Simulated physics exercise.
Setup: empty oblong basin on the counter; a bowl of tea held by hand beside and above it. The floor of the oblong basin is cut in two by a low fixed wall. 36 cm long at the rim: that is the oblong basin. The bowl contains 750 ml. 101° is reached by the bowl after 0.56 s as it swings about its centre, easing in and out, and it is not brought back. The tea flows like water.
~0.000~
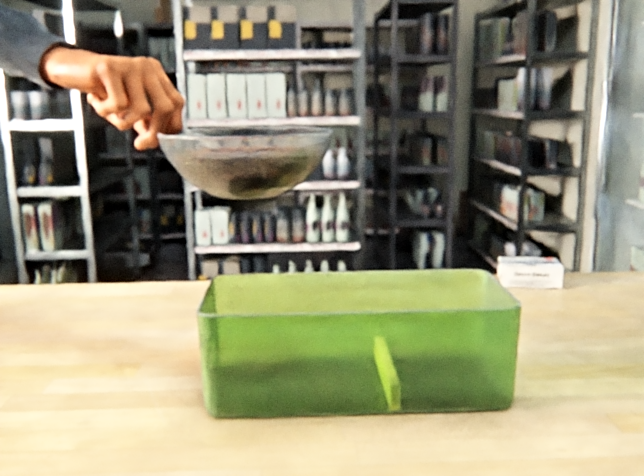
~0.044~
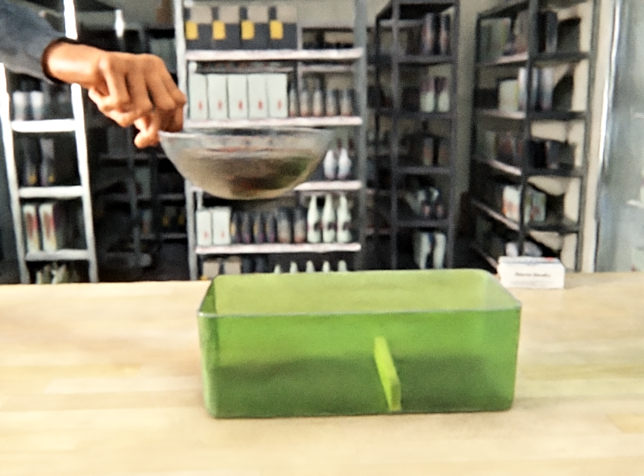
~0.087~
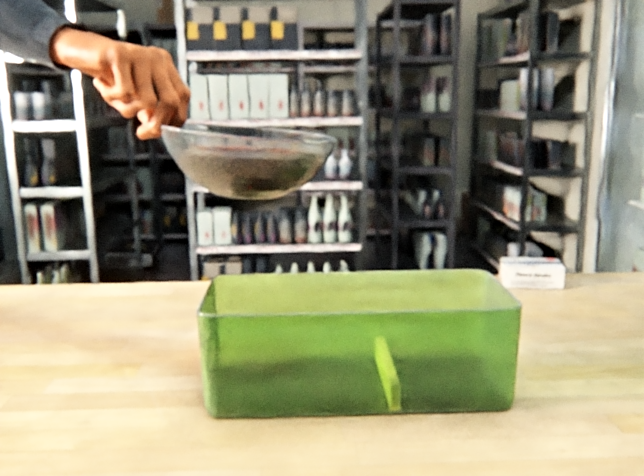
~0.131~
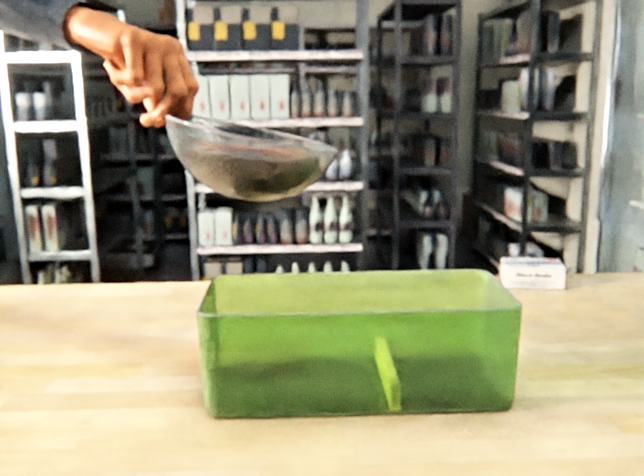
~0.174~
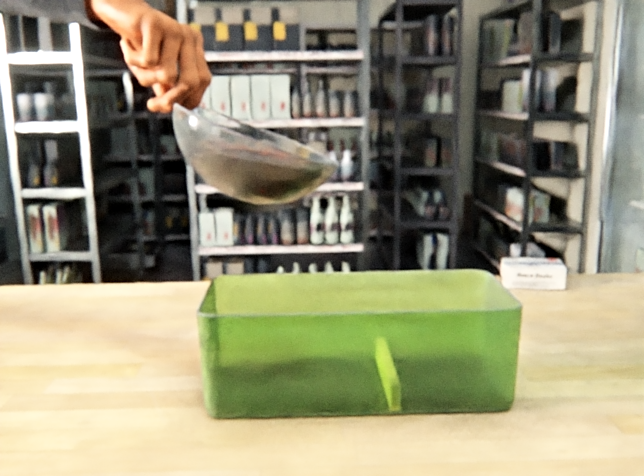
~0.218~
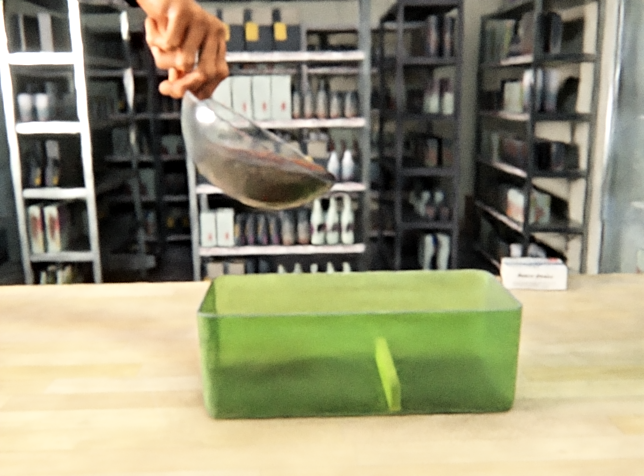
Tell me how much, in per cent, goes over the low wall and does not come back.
I would say about 34 per cent.
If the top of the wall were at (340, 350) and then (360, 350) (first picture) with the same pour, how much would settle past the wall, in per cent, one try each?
Try 1: 70 %; try 2: 60 %.
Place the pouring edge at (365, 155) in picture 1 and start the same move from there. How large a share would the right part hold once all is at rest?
It would then come to around 45 percent.
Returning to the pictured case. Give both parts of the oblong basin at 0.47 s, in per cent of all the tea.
Left: Around 44. Right: Around 12.
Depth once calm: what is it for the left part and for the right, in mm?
Left roughly 14 mm; right roughly 12 mm.
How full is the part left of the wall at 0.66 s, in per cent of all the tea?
Reading: Approx. 64 per cent.
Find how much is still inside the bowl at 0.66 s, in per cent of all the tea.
Around 0 in a hundred.
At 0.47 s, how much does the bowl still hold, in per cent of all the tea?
Roughly 3 percent.
Then, 0.47 s in, the tilt is 95° and 3 per cent is still to pour, 44 is left of the wall and 12 right of it.
Then, 0.66 s in, the tilt is 101° and 0 per cent is still to pour, 64 is left of the wall and 30 right of it.
Then, 0.85 s in, the tilt is 101° and 0 per cent is still to pour, 56 is left of the wall and 33 right of it.
Then, 1.06 s in, the tilt is 101° and 0 per cent is still to pour, 58 is left of the wall and 34 right of it.
Finally, 58 per cent lies left of the wall, 34 right of it and 9 outside.
